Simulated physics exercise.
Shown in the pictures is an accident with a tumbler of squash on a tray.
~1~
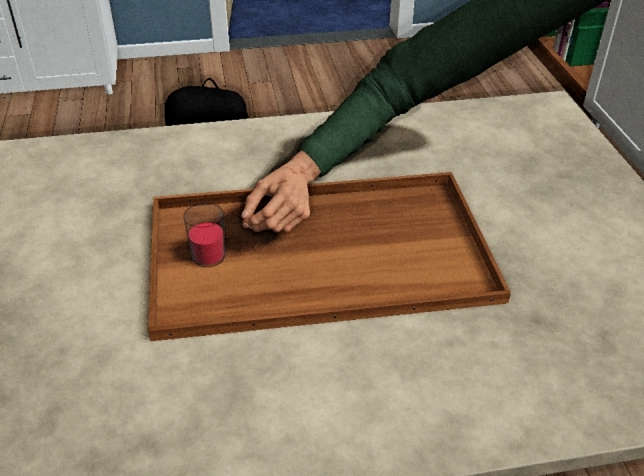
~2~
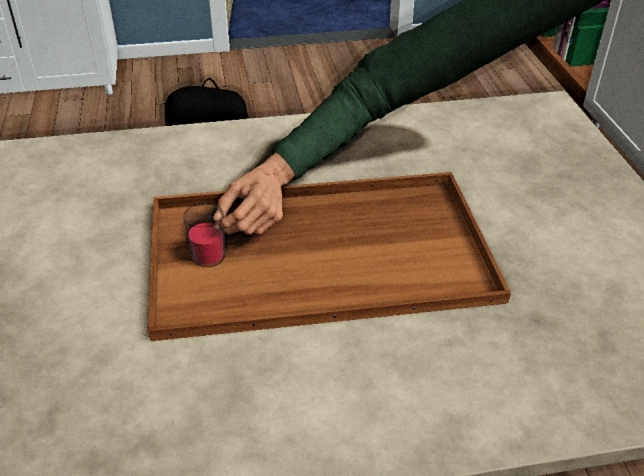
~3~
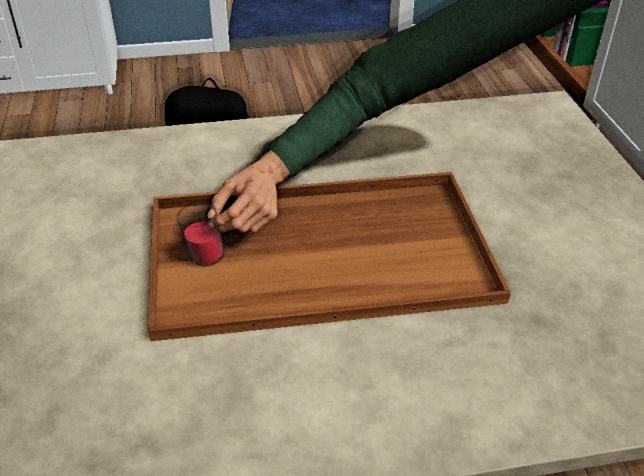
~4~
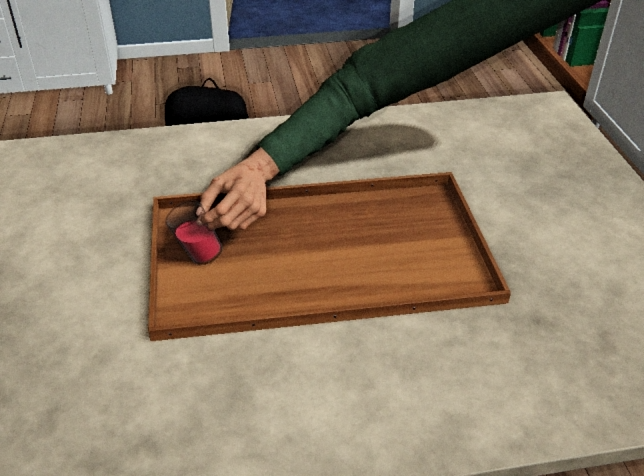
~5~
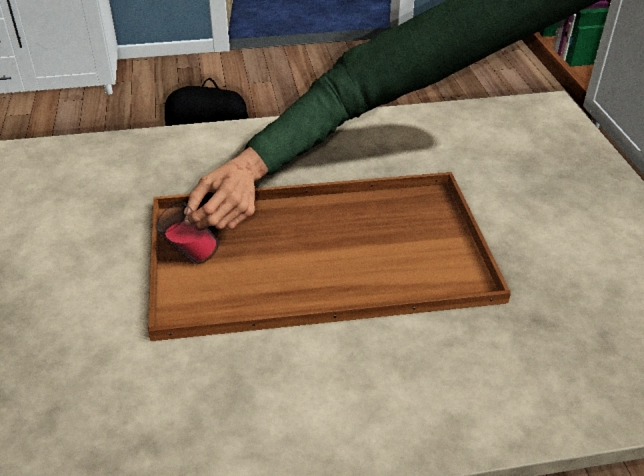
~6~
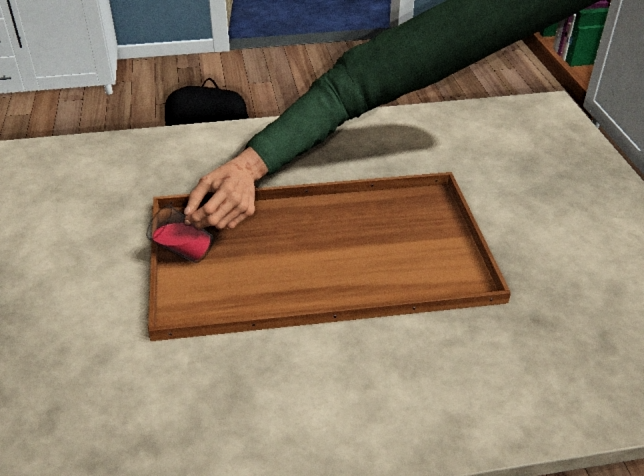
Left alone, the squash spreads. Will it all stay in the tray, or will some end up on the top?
Some ends up on the top.
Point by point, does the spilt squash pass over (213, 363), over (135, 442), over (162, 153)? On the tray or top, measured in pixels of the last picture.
Well, in sequence: Spill-free, spill-free, spill-free.
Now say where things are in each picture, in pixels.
In the first frame, it stands upright; tumbler (206, 235) about half full; tray (337, 307).
In the second frame, it is being nudged; tumbler about half full, surface at (206, 233).
In the third frame, it is being nudged; tumbler (203, 234) about half full.
In the fourth frame, it is being nudged; tumbler about half full, surface at (195, 232); tray (337, 307).
In the fifth frame, it is being nudged; tumbler (188, 233) tipped 30°.
In the sixth frame, it is falling; tumbler (180, 235) tipped 45°.
Next, the tumbler lies across the rim; the puddle covers about as much as a plate; the table is getting wet.
After that, the puddle covers about as much as a tray; the table is getting wet.
Finally, the puddle covers about as much as a tray; the table is getting wet.
